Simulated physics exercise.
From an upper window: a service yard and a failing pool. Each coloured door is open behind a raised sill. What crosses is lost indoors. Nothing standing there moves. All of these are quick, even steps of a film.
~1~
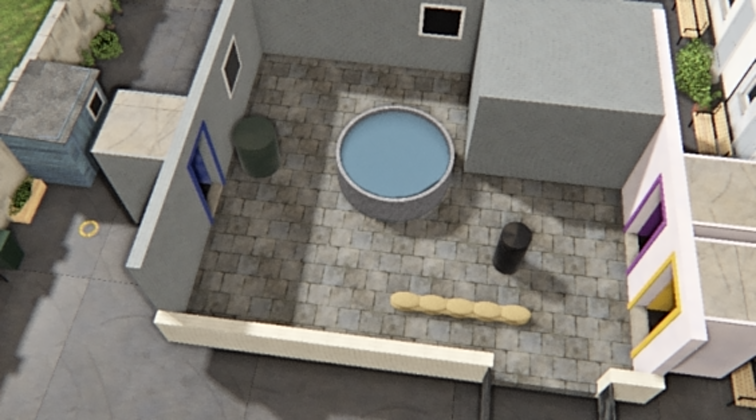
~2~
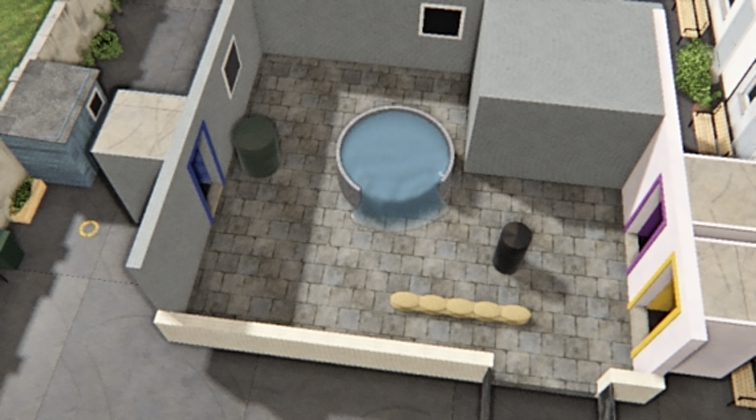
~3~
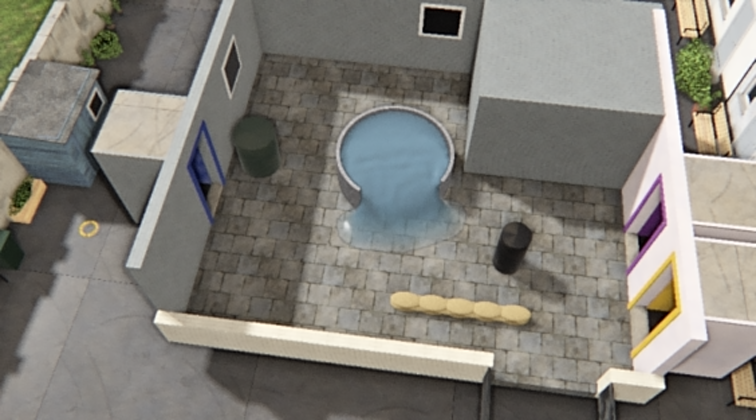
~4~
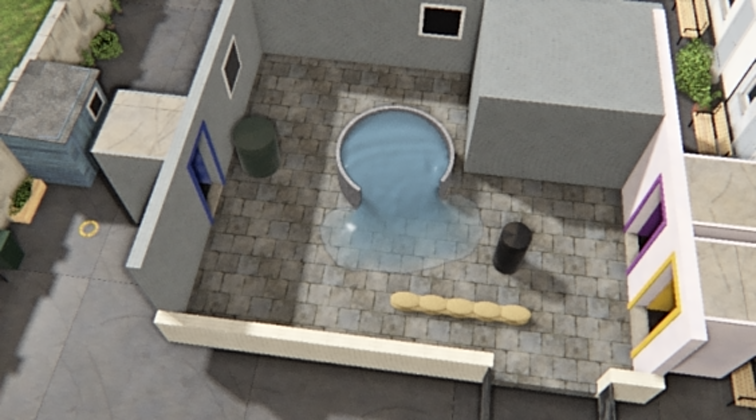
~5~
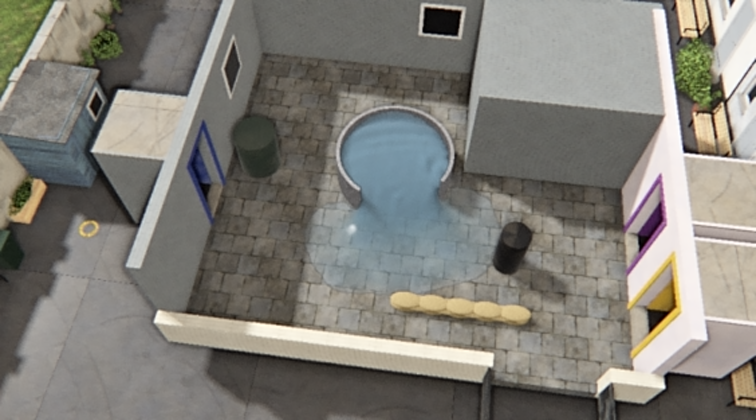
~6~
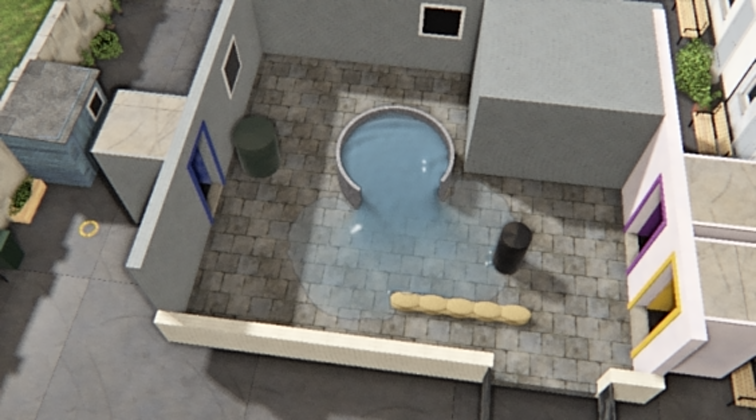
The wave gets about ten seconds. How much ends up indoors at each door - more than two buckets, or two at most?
Indoors: Blue door, two at most; purple door, more than two; yellow door, two at most.
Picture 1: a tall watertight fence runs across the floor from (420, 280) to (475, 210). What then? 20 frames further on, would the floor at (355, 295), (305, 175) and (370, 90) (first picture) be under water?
The first is inundated, the second still bare and the third still bare.
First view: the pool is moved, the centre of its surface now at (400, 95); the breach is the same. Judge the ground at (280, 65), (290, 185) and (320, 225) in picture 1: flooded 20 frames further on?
Result: Spared; spared; inundated.
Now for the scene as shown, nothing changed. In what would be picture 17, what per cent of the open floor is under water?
Roughly 45 %.
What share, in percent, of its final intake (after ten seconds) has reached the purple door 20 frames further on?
Estimated share: About 55 %.
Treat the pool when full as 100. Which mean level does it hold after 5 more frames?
Near 56 in a hundred.
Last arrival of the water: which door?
Answer: The door marked blue.
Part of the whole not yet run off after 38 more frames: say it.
I reckon around 92 in a hundred.
A moment on, water covers 30 % of the floor; the blue door not reached, the purple door not reached, the yellow door not reached.
Next, water covers 45 % of the floor; the blue door not reached, the purple door wet at the sill, nothing in, the yellow door wet at the sill, nothing in.
Then, water covers 55 % of the floor; the blue door wet at the sill, nothing in, the purple door over two buckets in, the yellow door wet at the sill, nothing in.
Later, water covers 75 % of the floor; the blue door wet at the sill, nothing in, the purple door over two buckets in, the yellow door wet at the sill, nothing in.
In the end, water covers 95 % of the floor; the blue door under two buckets in, the purple door far over two buckets in, the yellow door wet at the sill, nothing in.
